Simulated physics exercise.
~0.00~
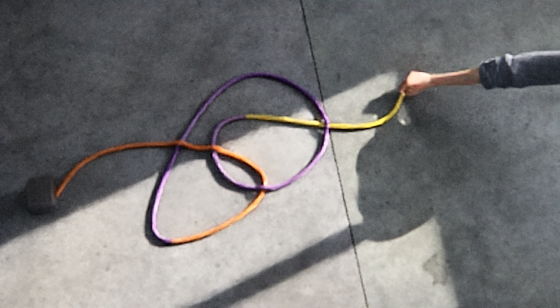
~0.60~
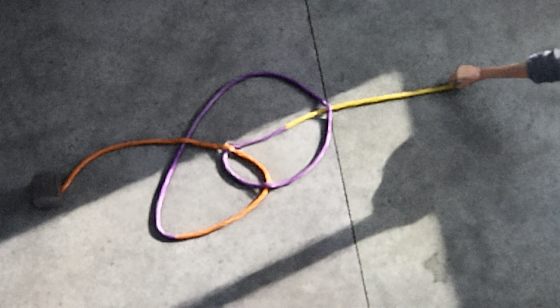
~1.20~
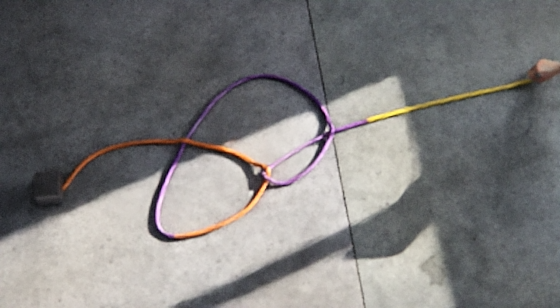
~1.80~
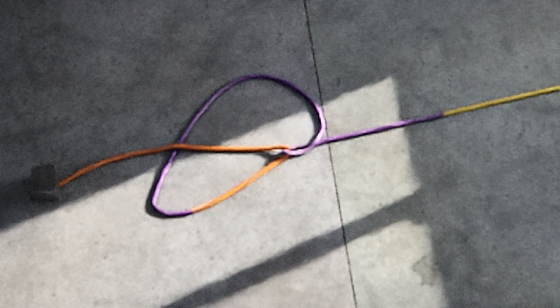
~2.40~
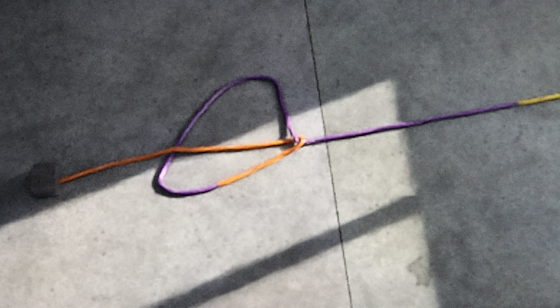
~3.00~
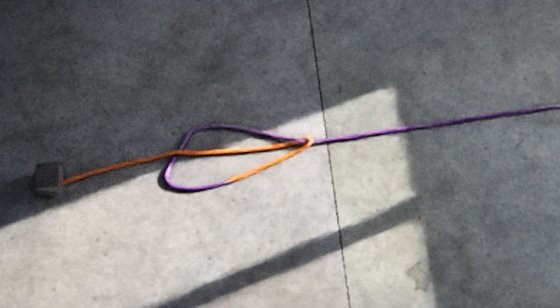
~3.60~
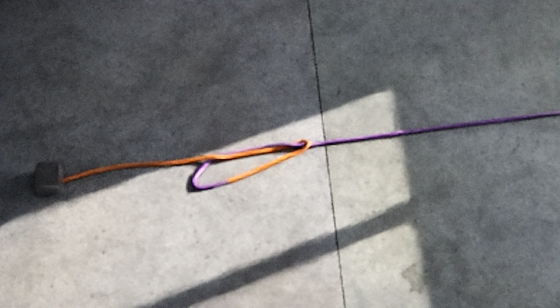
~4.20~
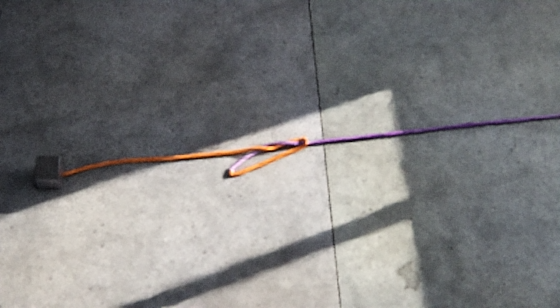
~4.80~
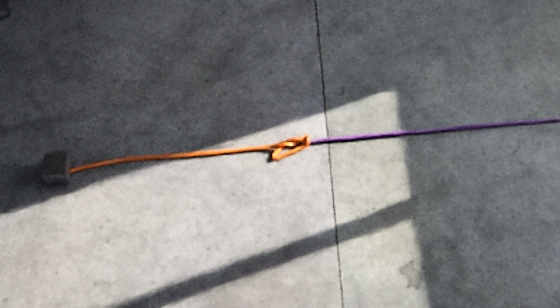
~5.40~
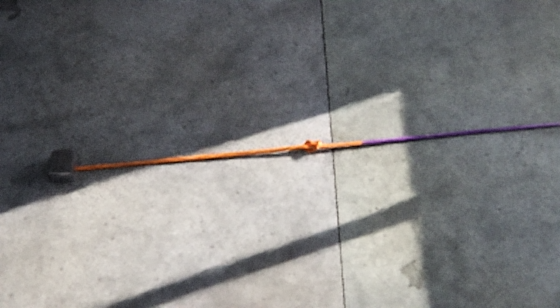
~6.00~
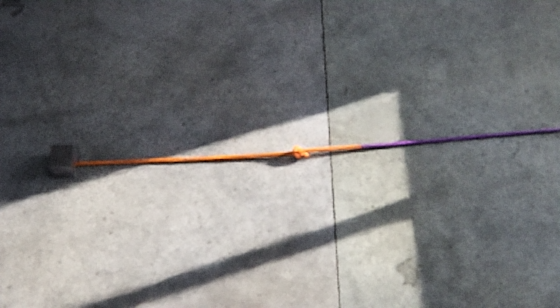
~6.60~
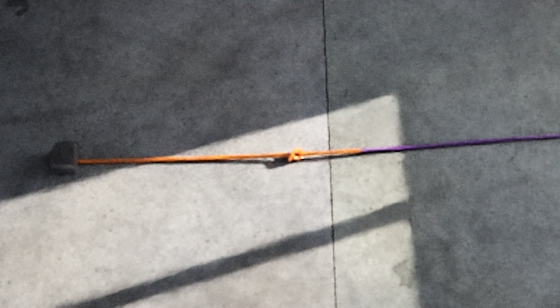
A hand pulled the yellow end of a looped orange, purple and yellow rope off to the right across a concrete floor, and the loops shrank until the rope drew straight from a dark block, with a small orange knot left in it.
